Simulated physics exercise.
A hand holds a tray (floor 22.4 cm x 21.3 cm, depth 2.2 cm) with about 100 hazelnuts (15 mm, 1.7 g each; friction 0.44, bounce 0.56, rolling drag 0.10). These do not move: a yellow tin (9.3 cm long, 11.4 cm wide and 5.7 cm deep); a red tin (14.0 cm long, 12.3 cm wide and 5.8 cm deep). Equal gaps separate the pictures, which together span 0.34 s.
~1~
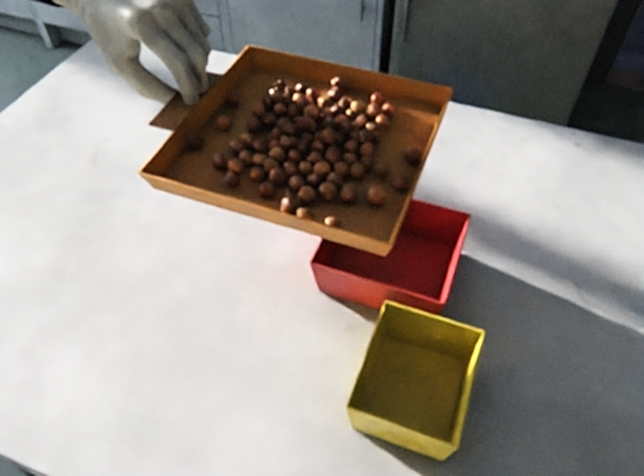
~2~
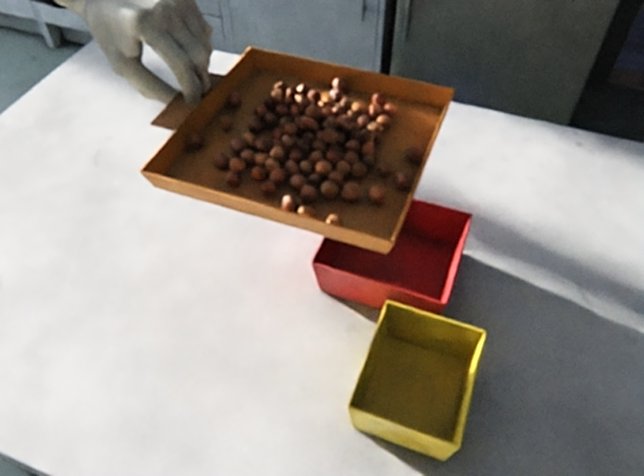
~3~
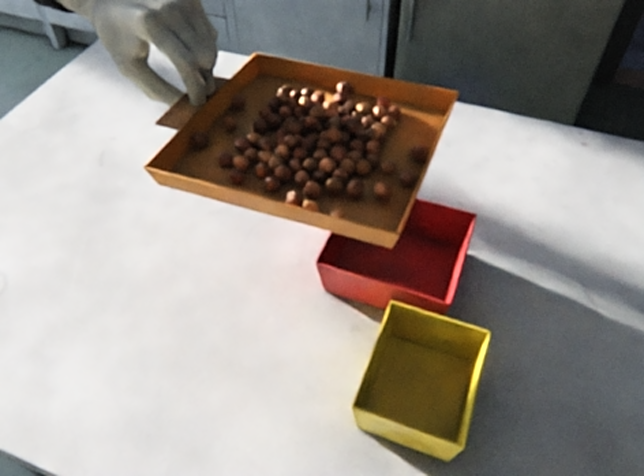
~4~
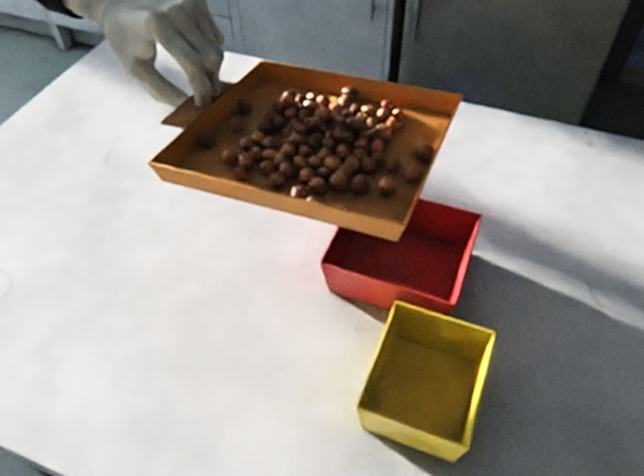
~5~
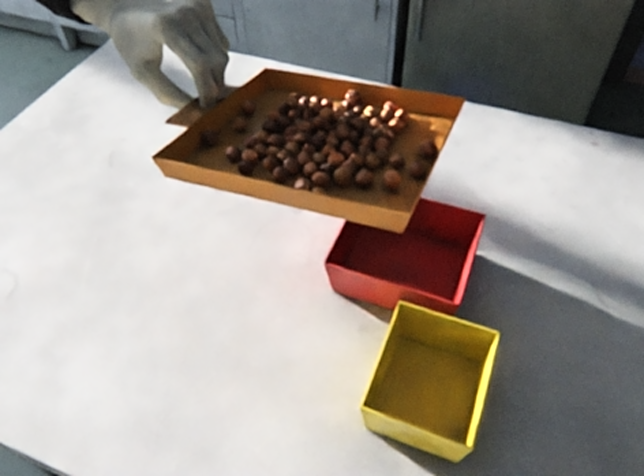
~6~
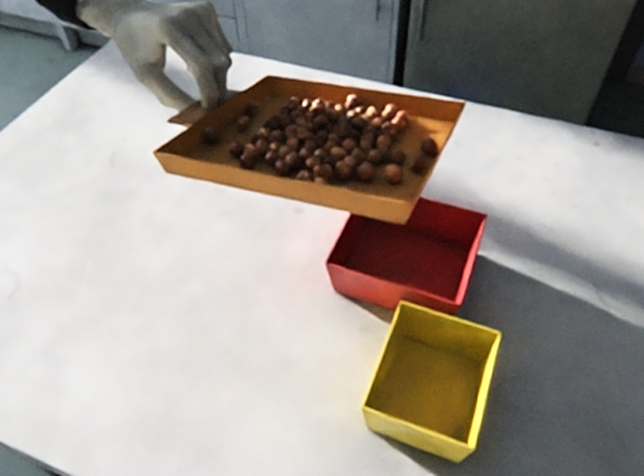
To begin with, a hand at the upper left holds a nearly level orange-brown tray of hazelnuts above a white table, near a red tin and a yellow tin. The hand then gradually tilts the tray, its back side dipping, while the nuts stay bunched and both tins remain still.
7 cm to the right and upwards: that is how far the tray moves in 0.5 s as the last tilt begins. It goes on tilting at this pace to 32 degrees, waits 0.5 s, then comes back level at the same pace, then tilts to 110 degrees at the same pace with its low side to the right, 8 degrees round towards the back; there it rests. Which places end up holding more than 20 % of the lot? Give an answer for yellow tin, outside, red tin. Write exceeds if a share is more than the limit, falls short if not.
Yellow tin - falls short, outside - exceeds, red tin - exceeds.
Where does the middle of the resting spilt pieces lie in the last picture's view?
The middle of the spilt pieces sits near (437, 207) in the last picture.
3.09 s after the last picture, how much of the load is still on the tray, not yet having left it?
The tray still holds around 95 per cent.
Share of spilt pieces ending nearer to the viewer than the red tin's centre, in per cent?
Roughly 40 percent.
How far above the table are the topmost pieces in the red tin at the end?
I'd put it at some 3.0 centimetres.
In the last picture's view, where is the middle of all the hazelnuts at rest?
Somewhere around (419, 259) in the final picture.
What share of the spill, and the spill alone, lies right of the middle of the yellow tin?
Some 30 per cent.
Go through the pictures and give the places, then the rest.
In the first frame, tray at (258, 208); tilt 0 degrees; leading edge at (427, 156); middle of the load at (306, 124); yellow tin at (418, 367); red tin at (393, 238).
In the second frame, tray at (260, 206); tilt 1 degrees; leading edge at (429, 155); middle of the load at (307, 124).
In the third frame, tray at (264, 200); tilt 4 degrees; low side back; leading edge at (433, 153); middle of the load at (312, 139).
In the fourth frame, tray at (268, 193); tilt 8 degrees; low side back; leading edge at (438, 150); middle of the load at (317, 139).
In the fifth frame, tray at (271, 186); tilt 11 degrees; low side back; leading edge at (442, 147); middle of the load at (321, 138).
In the sixth frame, tray at (272, 178); tilt 15 degrees; low side back; leading edge at (444, 144); middle of the load at (322, 136); yellow tin at (434, 368); red tin at (409, 238).
Then, 1.19 s after the last picture, tilt 19 degrees; tray 100 %; middle of all pieces on or above the table near (327, 120).
Then, 2.18 s after the last picture, tilt 27 degrees; tray 100 %; middle of all pieces on or above the table near (415, 107).
Then, 3.09 s after the last picture, tilt 75 degrees; tray 95 %; middle of all pieces on or above the table near (410, 166).
Then, 3.96 s after the last picture, tilt 110 degrees; outside 25 %, red tin 70 %; middle of all pieces on or above the table near (420, 261).
In the end, outside 25 %, tray 0 %, red tin 70 %, yellow tin 0 %.
